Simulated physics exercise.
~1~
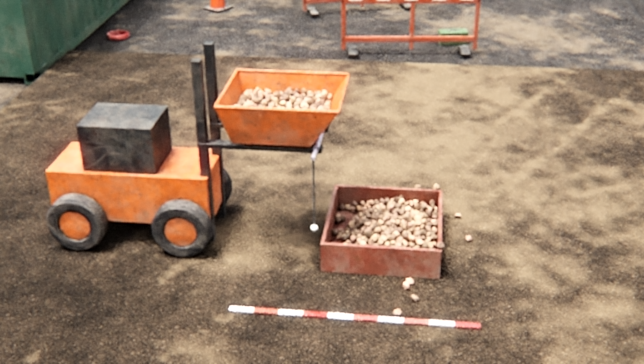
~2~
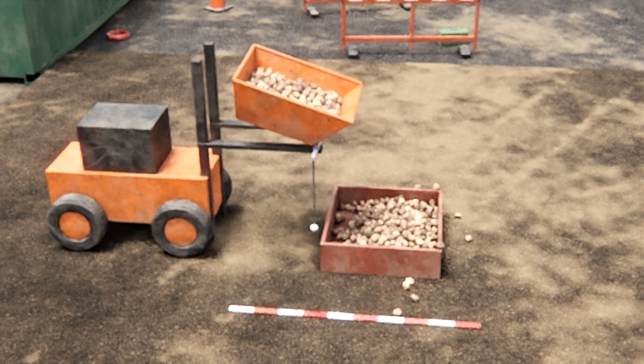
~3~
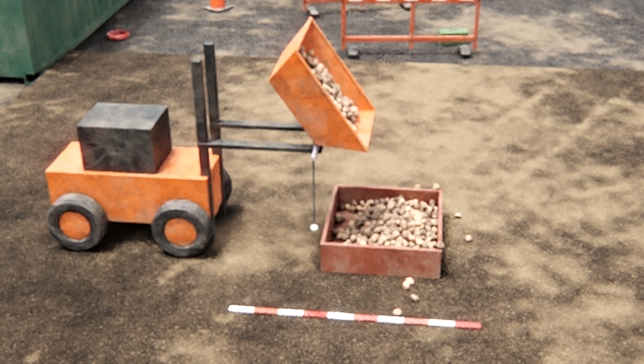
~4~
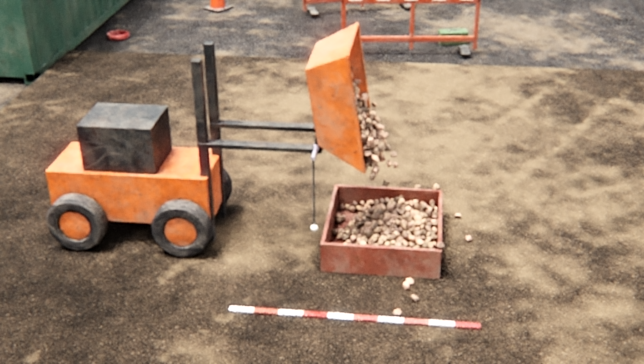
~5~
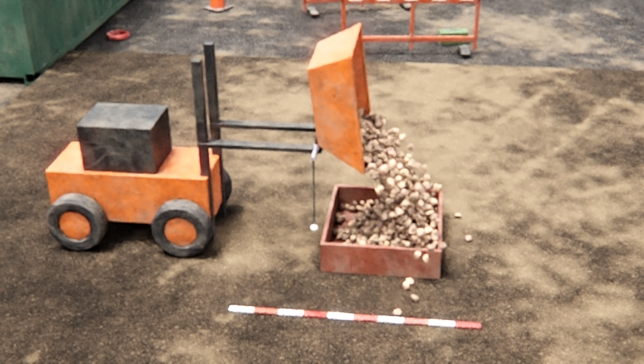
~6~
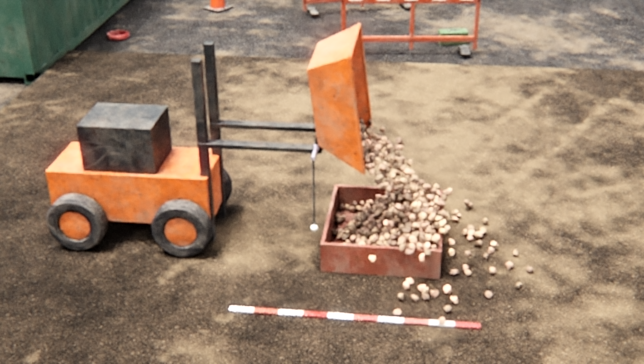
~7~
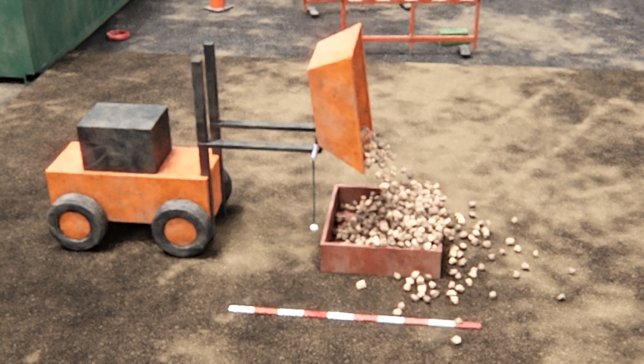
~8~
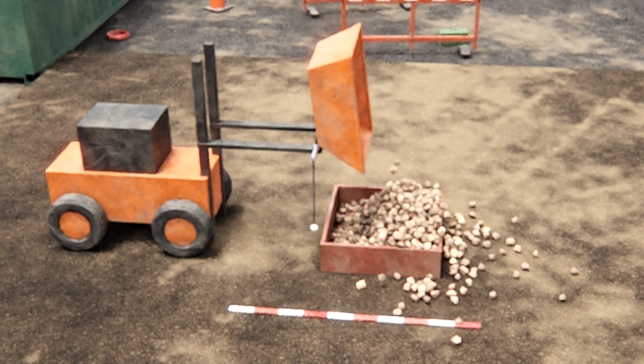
The footage shows an orange forklift tipping its raised skip steeply to the right, pouring crushed rock onto the stones already in a reddish bin below, until the skip hangs empty and the bin is heaped, with some stones scattered on the ground beside it, mostly to the right.
